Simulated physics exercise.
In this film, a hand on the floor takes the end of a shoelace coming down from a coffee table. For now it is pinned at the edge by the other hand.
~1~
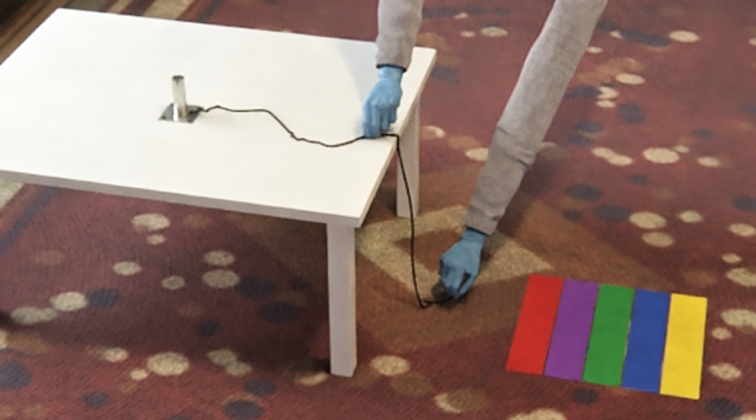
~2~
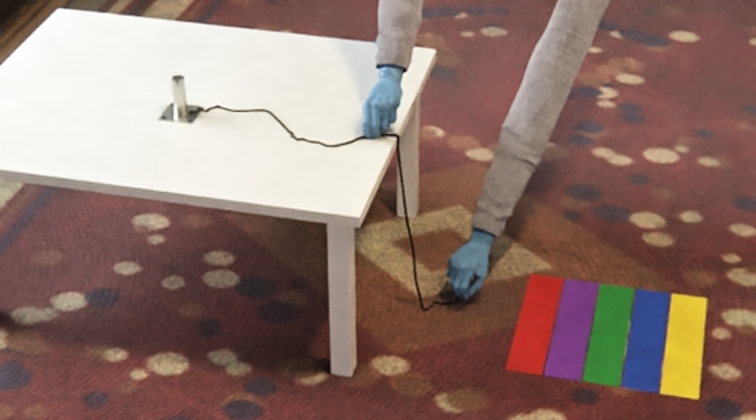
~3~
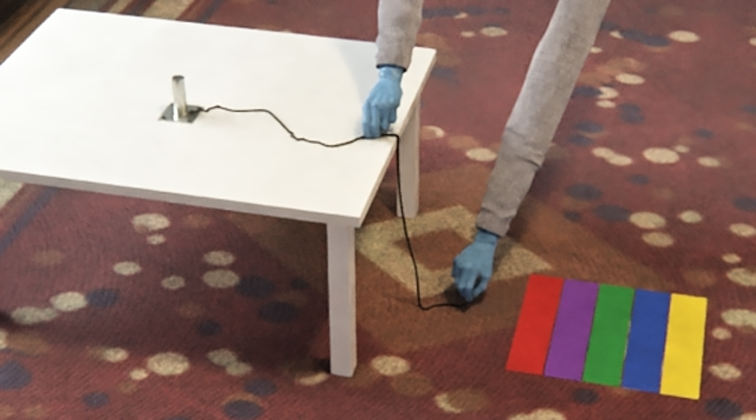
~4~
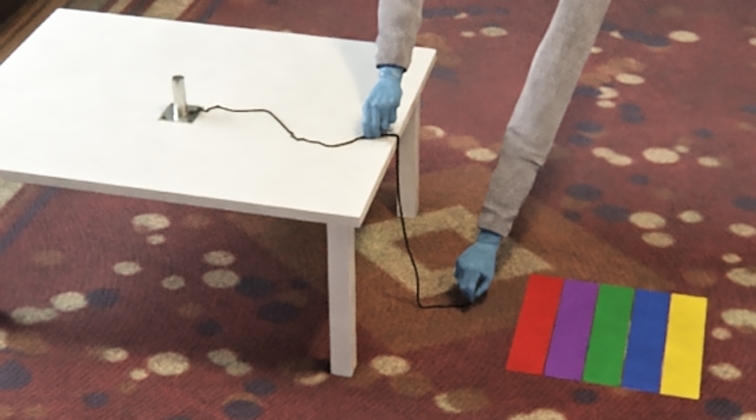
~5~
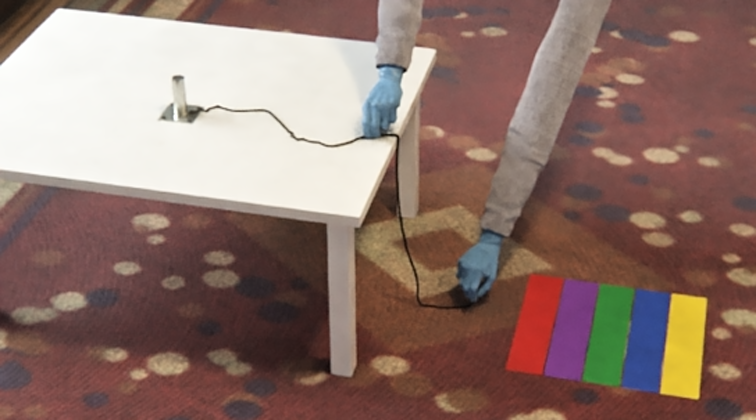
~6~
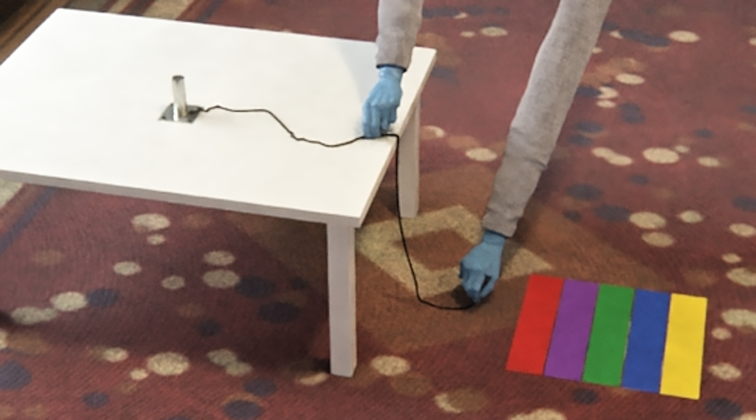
A gloved hand on the floor draws the shoelace's end slightly right toward the colored strips.
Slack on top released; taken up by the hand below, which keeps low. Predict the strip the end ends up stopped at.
The end ends up at the blue strip.
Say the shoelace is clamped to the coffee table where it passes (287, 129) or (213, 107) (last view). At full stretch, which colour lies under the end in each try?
Try by try: Green, then blue.
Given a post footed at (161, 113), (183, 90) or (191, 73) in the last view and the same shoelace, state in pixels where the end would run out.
The spots are near (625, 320), (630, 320) and (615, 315).
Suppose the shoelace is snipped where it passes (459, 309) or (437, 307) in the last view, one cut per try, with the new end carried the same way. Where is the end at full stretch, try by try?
First try near (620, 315), second near (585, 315).
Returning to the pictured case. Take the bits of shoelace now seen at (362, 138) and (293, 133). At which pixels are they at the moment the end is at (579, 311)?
You'll find the first mark at (399, 158) and the second mark at (327, 132).
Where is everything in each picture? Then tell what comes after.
In the first picture, end (458, 294); red (528, 354); purple (566, 360); green (604, 365); blue (642, 371); yellow (681, 377).
In the second picture, end (467, 295); shoelace through (221, 107) (282, 125) (340, 145) (399, 156) (409, 231) (420, 297).
In the third picture, end (471, 296).
In the fourth picture, end (474, 296); shoelace through (221, 107) (282, 125) (340, 145) (398, 156) (404, 230) (418, 297).
In the fifth picture, end (476, 297).
In the sixth picture, end (479, 297); shoelace through (221, 107) (282, 125) (340, 145) (397, 156) (401, 230) (419, 298).
Early on, end near (579, 311); over purple.
Midway, end near (624, 318); over green.
At the end of the slack, end near (652, 322); over blue. It halts on the blue strip.
